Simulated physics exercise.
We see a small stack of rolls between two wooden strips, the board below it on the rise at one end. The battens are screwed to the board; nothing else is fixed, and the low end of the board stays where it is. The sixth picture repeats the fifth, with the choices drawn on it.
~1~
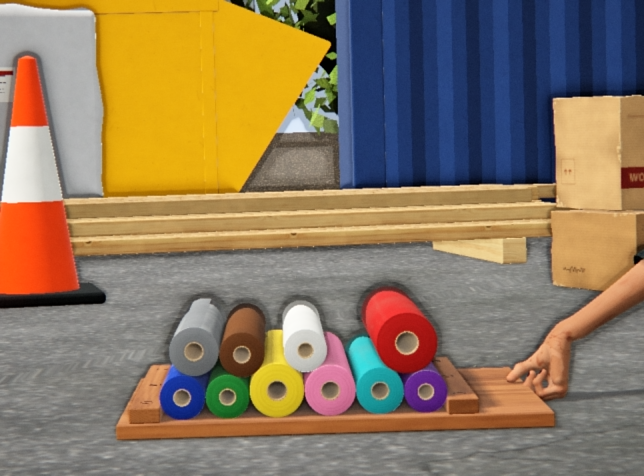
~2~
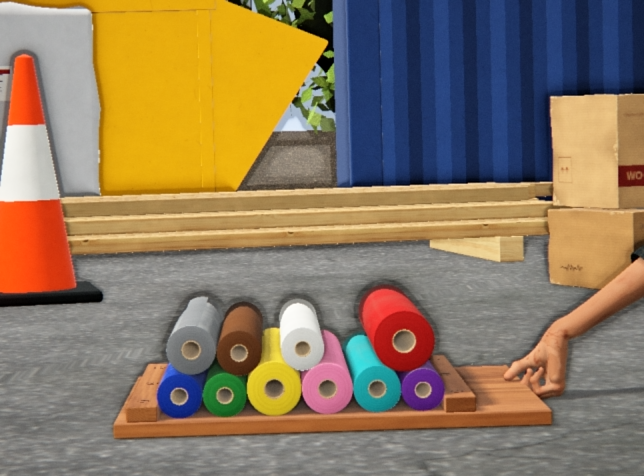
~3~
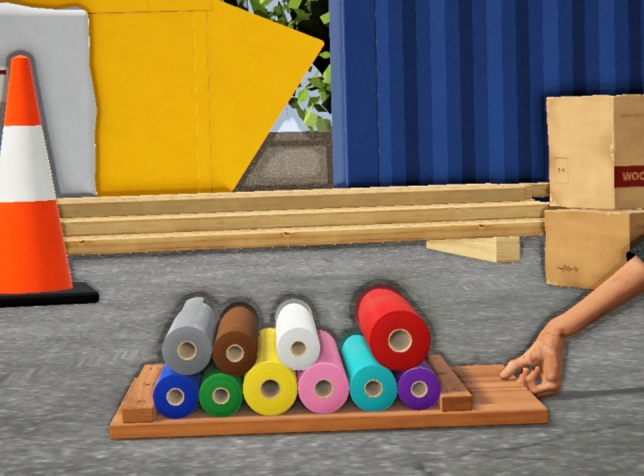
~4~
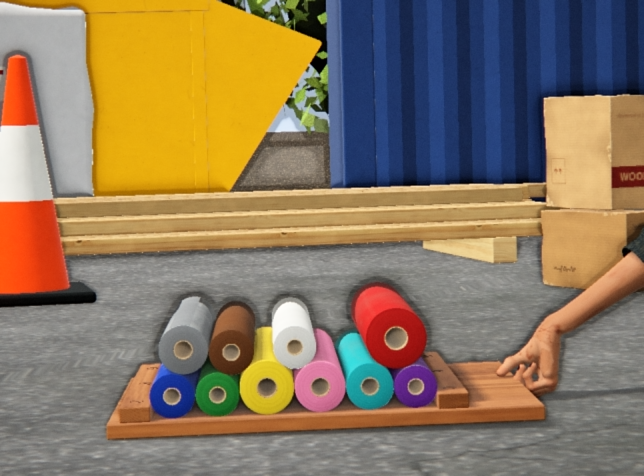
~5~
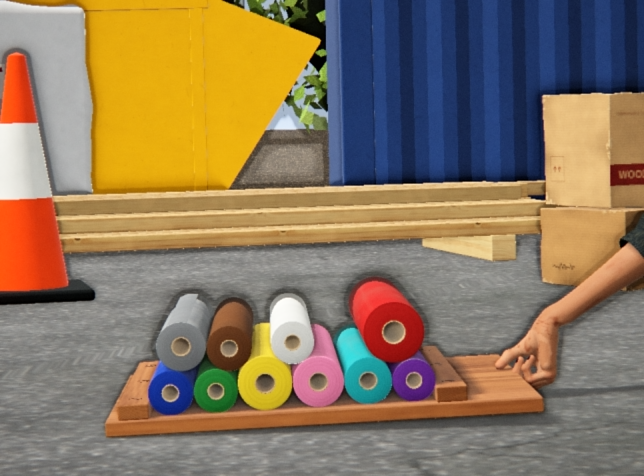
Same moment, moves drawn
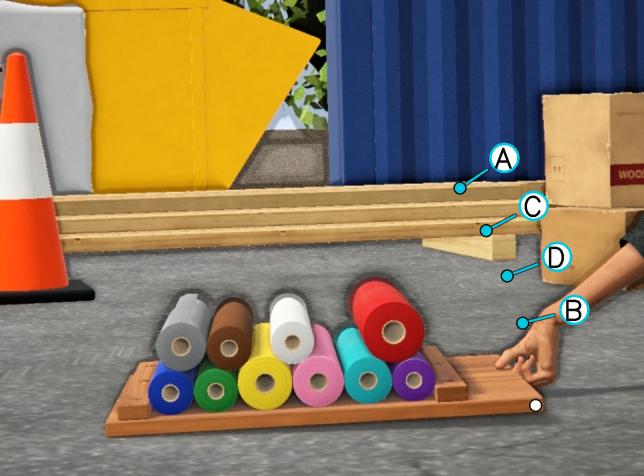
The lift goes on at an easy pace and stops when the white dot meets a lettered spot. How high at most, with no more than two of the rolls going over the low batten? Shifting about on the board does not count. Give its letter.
The answer is mark C.
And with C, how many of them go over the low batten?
With C, two.
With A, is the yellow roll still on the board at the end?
Yes, with A.
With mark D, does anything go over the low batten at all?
Yes, at D.
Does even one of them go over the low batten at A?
Yes, at A.
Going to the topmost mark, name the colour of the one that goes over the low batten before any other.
It is the grey one.
On the marked copy, A at (460, 188); B at (523, 323); C at (486, 231); D at (507, 276); the white dot at (536, 405).
Following C. Soon after the start, board at 16°.
Later, board at 26°.
In the end, board at 26°, two over the low batten (brown, grey).
As for the rest, A four over the low batten (brown, grey, red, white); B none over the low batten; D one over the low batten (grey).
